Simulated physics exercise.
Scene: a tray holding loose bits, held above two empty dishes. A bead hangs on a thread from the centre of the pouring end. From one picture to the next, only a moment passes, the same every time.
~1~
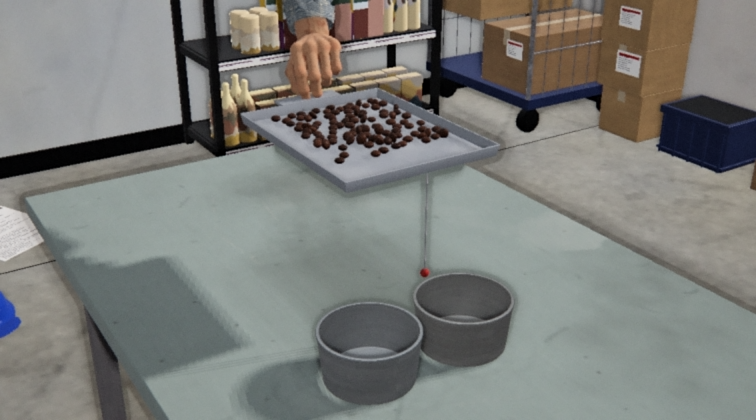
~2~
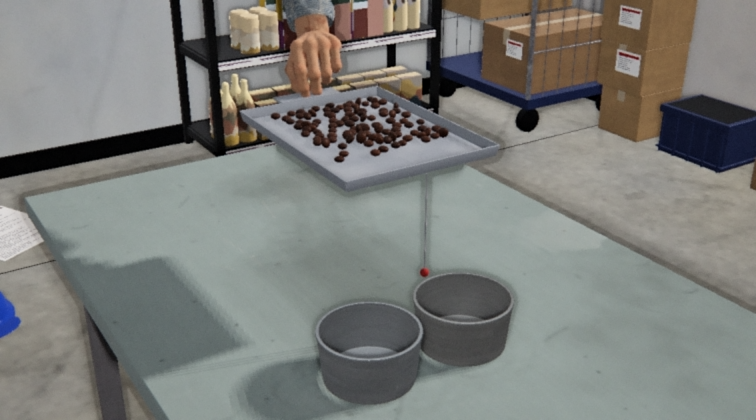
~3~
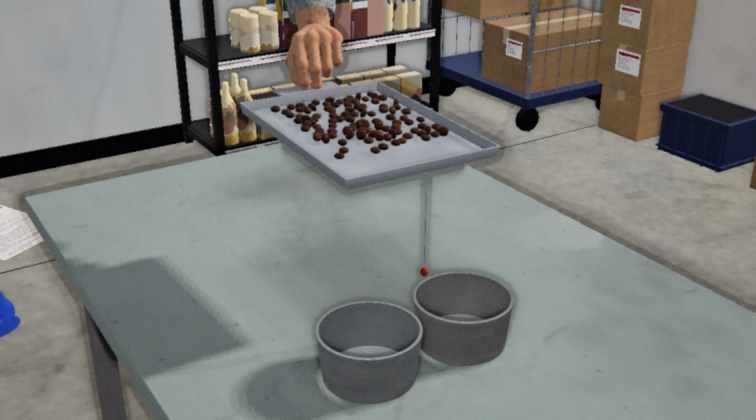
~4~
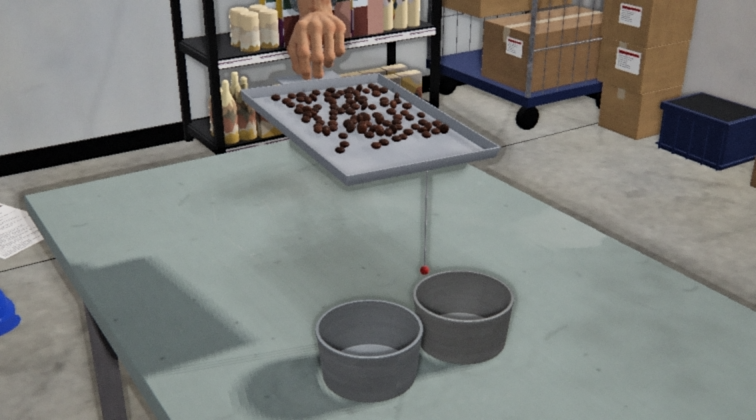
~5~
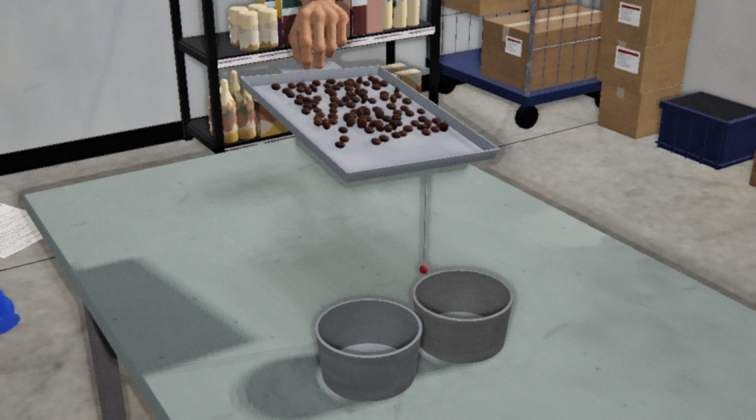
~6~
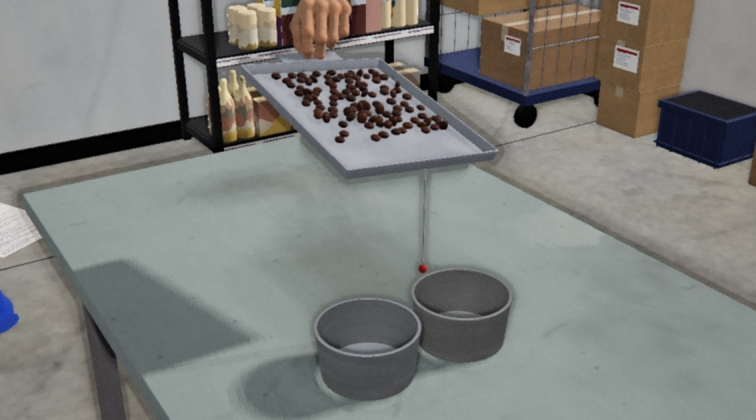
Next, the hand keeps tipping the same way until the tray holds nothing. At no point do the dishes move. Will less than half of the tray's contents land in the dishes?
Yes, dishes miss most.
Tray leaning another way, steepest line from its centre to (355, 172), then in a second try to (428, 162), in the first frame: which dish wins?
For the first place it's the left-side dish, for the second the right-side dish.
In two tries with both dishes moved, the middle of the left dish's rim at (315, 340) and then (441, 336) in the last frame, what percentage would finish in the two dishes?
Close to 0 in a hundred first, close to 10 in a hundred second.
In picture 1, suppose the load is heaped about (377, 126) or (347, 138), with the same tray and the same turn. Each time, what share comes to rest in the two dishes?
Near 20 and 40 percent respectively.
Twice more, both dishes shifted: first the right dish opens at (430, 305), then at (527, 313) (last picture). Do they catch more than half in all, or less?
Taking the tries in order: A minor share, followed by a minor share.
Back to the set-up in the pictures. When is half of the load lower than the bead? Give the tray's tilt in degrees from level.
It's turned some 90 degrees by then.
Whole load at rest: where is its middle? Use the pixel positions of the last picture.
Resting centre, last picture - approx. (494, 303).
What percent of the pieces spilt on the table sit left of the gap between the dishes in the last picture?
It comes to about 0 percent.
Soon, tray tipped steeply; nearly all on the tray; a stray few in the air.
A while on, tray tipped right over; about a quarter on the tray; a small part in the right dish; about half outside both; a small part in the air.
Towards the end, tray tipped past a quarter turn; about a quarter in the right dish; most outside both.
Finally, tray tipped past a quarter turn; none in the left dish; about a quarter in the right dish; most outside both.
